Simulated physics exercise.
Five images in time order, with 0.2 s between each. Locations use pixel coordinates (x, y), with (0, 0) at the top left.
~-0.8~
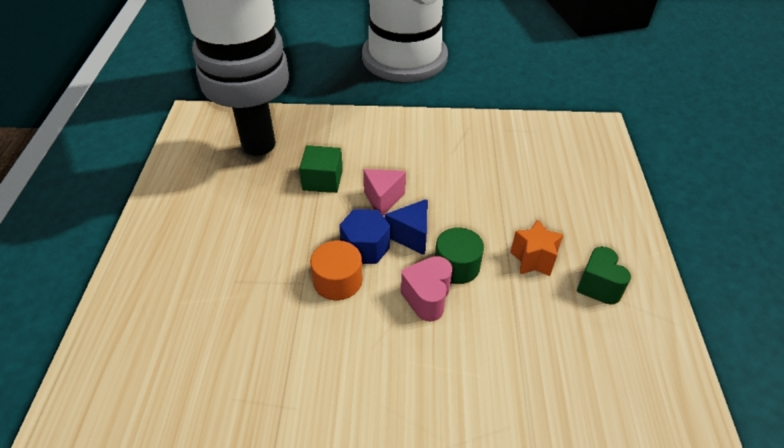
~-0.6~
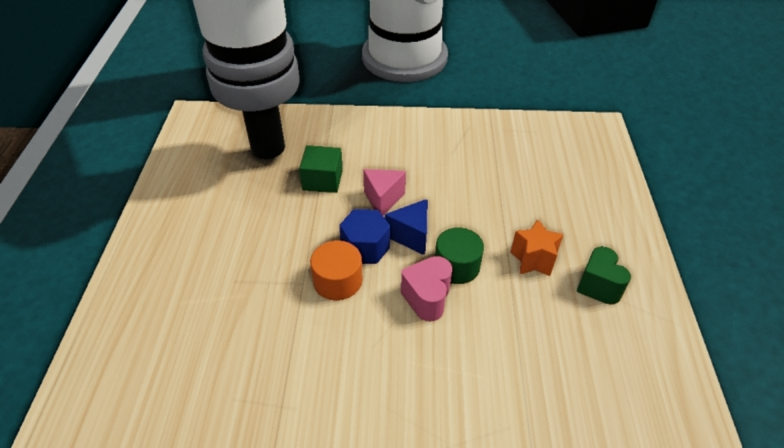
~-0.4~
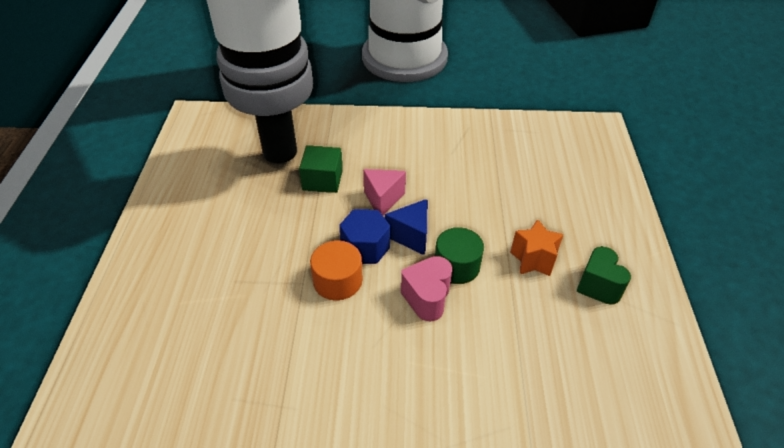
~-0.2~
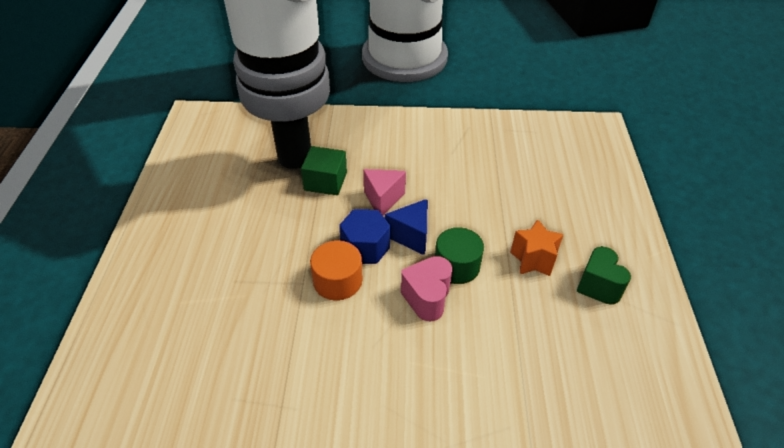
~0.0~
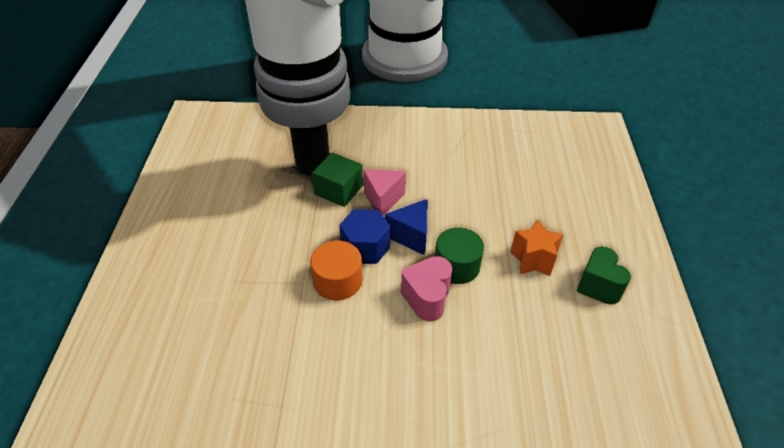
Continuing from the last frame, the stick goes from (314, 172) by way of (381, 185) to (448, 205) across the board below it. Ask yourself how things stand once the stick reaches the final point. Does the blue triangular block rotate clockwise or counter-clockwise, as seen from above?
The block turns clockwise.
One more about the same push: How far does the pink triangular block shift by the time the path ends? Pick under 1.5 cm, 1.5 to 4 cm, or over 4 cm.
Past 4 cm.
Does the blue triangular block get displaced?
That would be a yes.
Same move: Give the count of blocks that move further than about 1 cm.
My best guess is that three blocks or more move over 1 cm.
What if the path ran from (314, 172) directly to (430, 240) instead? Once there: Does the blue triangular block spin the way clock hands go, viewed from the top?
It seems so.
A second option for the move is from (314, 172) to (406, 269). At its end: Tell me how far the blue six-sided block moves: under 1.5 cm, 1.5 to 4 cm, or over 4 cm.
The block winds up beyond 4 cm from where it is now.
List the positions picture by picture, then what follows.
The first picture shows tip of the stick (259, 145), middles of tops, green square block (320, 157), pink triangular block (383, 178), blue triangular block (412, 215), green circular block (460, 244).
The second picture shows stick (268, 148), nothing pushed.
The third picture shows stick (280, 152), nothing pushed.
The fourth picture shows stick (295, 158), green square block (323, 159).
The fifth picture shows stick (313, 164), green square block (337, 168), pink triangular block (383, 178), blue triangular block (412, 215), green circular block (460, 244).
On the path given first. One third of the way, stick (359, 171); green square block (374, 180), turned 35° clockwise; pink triangular block (417, 198); blue triangular block (425, 228).
Two thirds of the way, stick (404, 183); green square block (428, 190), turned 15° clockwise; pink triangular block (448, 211), turned 70° clockwise; blue triangular block (426, 234), turned 25° clockwise; green circular block (463, 247).
At the end, stick (449, 197); green square block (473, 207), turned 30° clockwise; pink triangular block (488, 232), turned 85° clockwise; blue triangular block (426, 236), turned 40° clockwise; green circular block (474, 259).
